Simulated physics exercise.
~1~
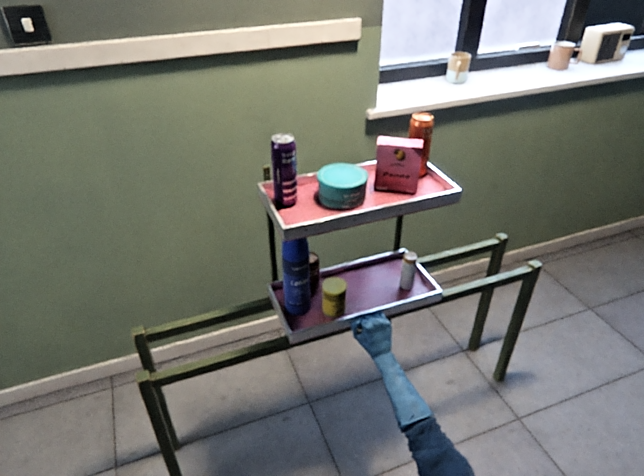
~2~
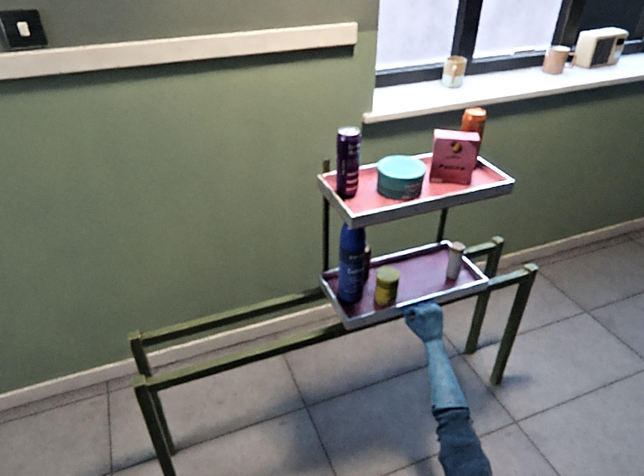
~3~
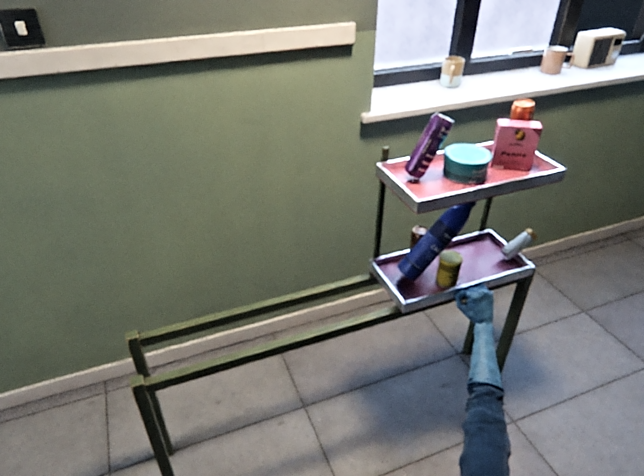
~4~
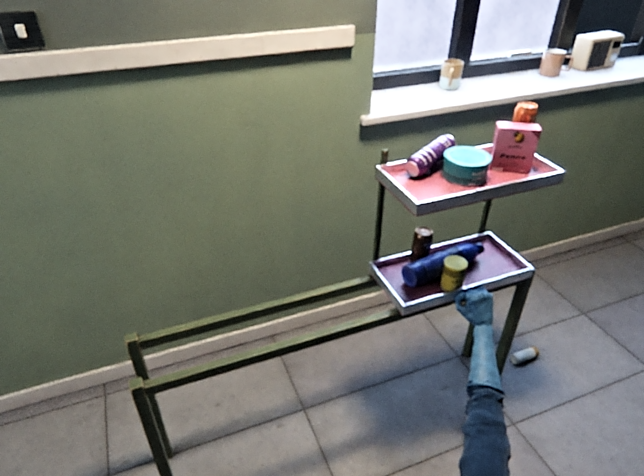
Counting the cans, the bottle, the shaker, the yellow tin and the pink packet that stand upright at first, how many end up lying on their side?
Three of them end up on their side. The blue bottle and the purple can lie on the shelf, and the white shaker lies on the floor.
